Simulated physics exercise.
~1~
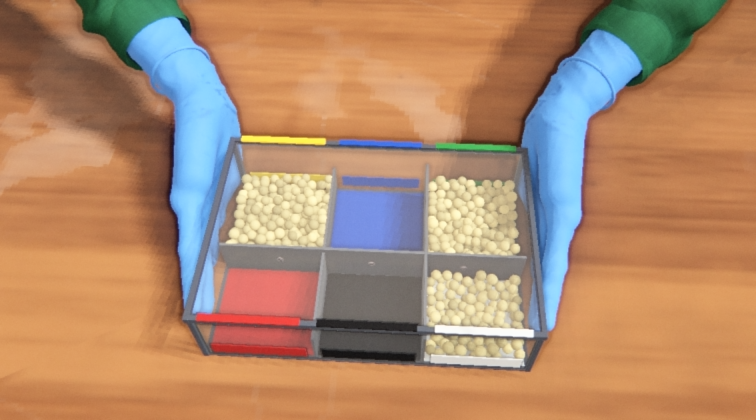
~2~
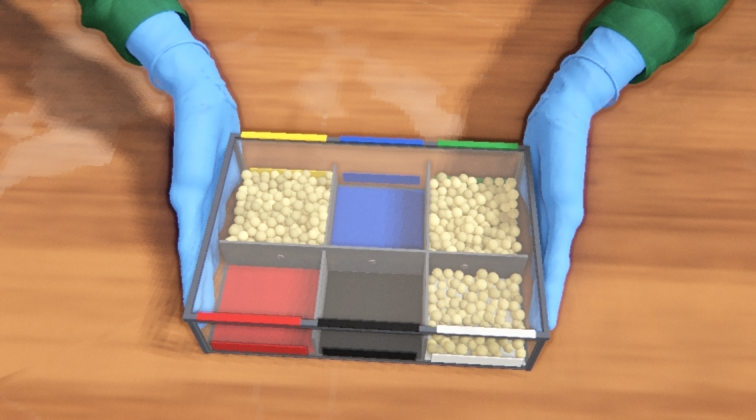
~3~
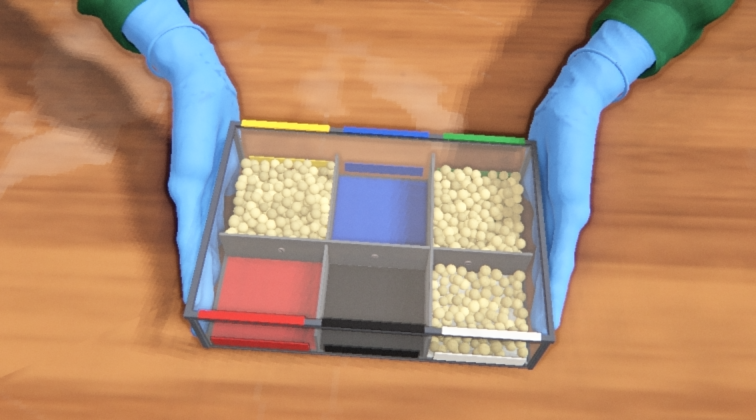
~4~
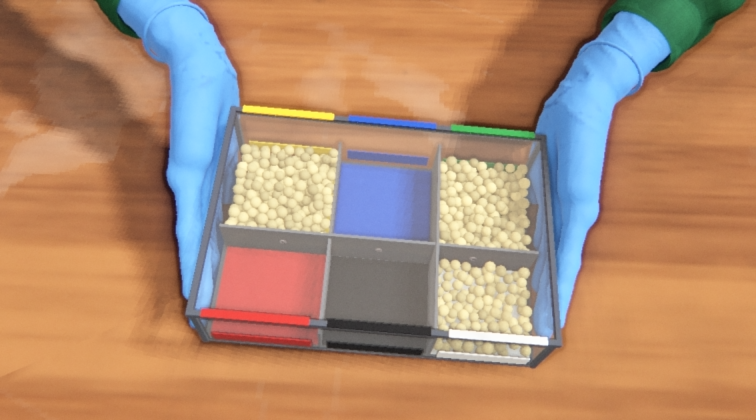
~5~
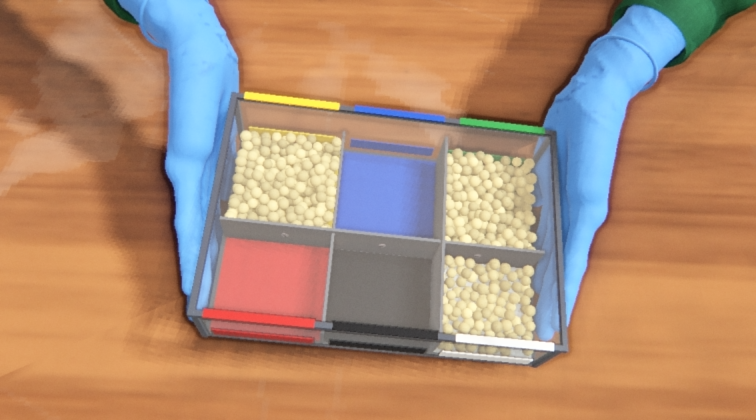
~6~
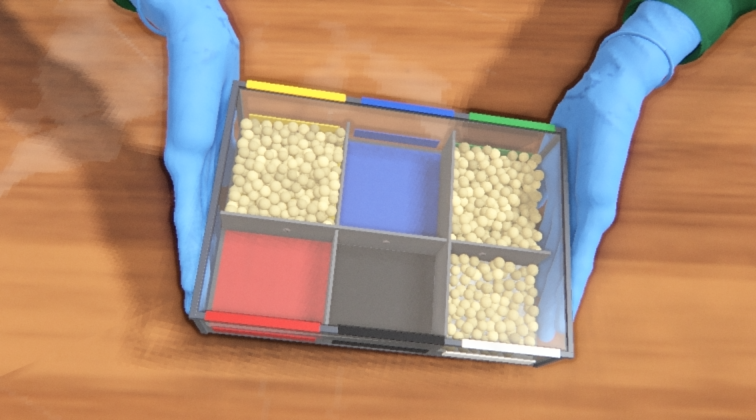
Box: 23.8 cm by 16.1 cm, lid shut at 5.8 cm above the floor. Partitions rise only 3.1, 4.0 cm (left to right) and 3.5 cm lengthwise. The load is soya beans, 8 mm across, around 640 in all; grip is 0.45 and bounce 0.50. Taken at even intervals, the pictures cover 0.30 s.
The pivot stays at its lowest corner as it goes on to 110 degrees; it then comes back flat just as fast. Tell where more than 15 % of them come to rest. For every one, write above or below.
Red compartment below, blue compartment below, green compartment above, yellow compartment below, white compartment above, black compartment above.
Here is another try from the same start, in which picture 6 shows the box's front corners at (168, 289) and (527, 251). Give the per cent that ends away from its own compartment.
It comes to around 30 per cent in that case.
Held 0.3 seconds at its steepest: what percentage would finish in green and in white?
Green keeps 20% and white keeps 50%.
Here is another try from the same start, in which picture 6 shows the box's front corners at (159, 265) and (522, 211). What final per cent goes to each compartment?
Each compartment ends with this per cent: Red 0, blue 5, green 35, yellow 55, white 5 and black 0.
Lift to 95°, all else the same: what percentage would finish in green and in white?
Shares: Green 20, white 50, in per cent.
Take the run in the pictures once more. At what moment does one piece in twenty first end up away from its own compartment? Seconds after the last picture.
Somewhere near 0.70 s.
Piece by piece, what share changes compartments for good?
60 percent.
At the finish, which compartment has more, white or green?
White comes out ahead.
Then, 1.26 s after the last picture, tilt 110 degrees; red 5 %, green 25 %, yellow 10 %, white 40 %, black 20 %.
Then, 2.11 s after the last picture, tilt 49 degrees; green 20 %, white 50 %, black 30 %.
Then, 2.96 s after the last picture, tilt 0 degrees; green 20 %, white 50 %, black 30 %.
In the end, red 0 %, blue 0 %, green 20 %, yellow 0 %, white 50 %, black 30 %.
